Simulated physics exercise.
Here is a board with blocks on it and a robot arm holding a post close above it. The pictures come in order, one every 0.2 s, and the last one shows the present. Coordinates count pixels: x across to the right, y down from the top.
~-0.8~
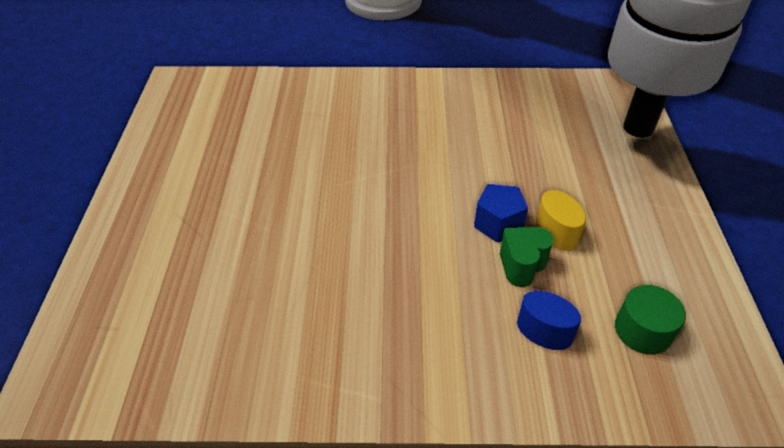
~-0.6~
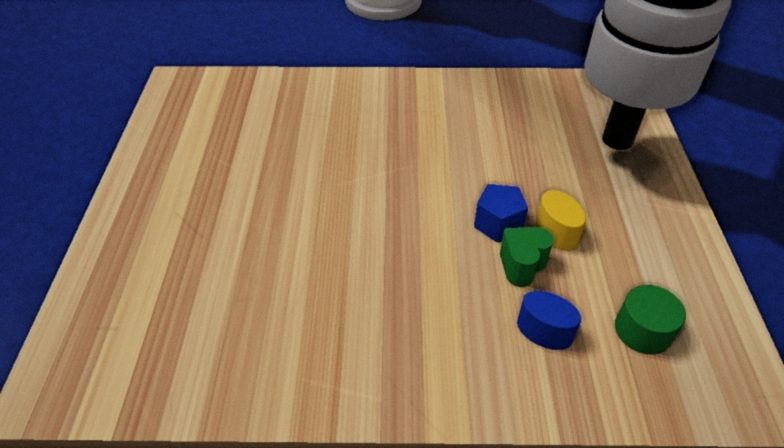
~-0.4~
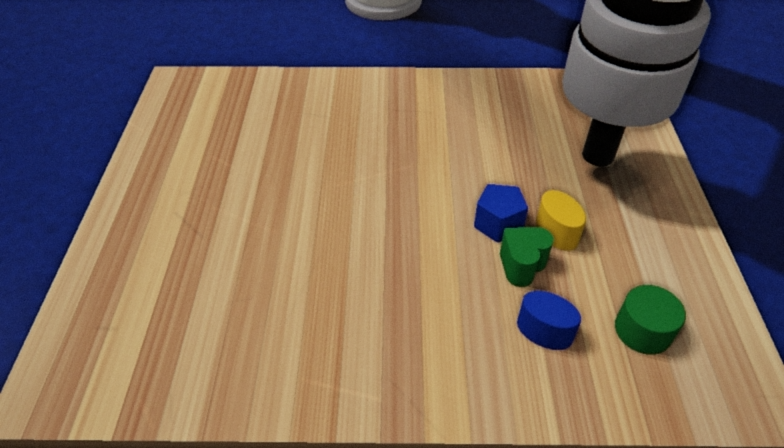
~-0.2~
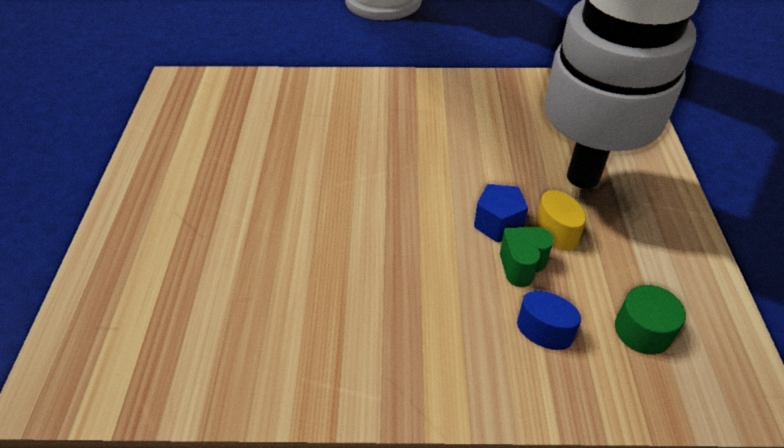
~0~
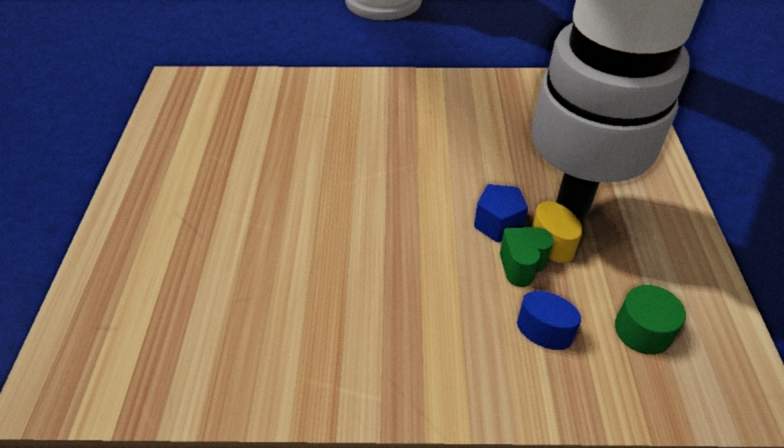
On a wooden board with blue, green and yellow blocks grouped toward the right, a robot arm moves its black post down and leftward from the upper right, reaching the yellow oval block and nudging it slightly toward the green heart.
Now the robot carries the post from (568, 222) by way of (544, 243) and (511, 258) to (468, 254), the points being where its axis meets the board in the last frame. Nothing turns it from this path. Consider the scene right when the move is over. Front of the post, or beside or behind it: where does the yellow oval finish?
When the path is over, you would find the yellow oval off to the side or behind the post.
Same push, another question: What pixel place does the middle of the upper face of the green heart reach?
(499, 279)
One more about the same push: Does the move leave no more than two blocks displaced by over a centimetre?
In short: Yes.
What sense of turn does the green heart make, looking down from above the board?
It twists clockwise.
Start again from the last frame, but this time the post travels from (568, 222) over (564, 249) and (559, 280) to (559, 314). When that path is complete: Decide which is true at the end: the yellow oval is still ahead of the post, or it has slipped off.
By the time the path ends, the yellow oval is still sitting right in front of the post.
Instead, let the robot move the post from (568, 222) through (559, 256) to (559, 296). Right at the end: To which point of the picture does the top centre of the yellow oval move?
Its top middle will sit at (551, 301).
On the path given first. One third of the way, post (548, 228); green heart (513, 265), turned 60° clockwise; yellow oval (550, 248), turned 50° anticlockwise.
Two thirds of the way, post (513, 243); green heart (499, 279), turned 70° clockwise; yellow oval (542, 261), turned 80° anticlockwise.
At the end, post (470, 238); blue five-sided block not moved; green heart (499, 279), turned 70° clockwise; yellow oval (542, 261), turned 80° anticlockwise.
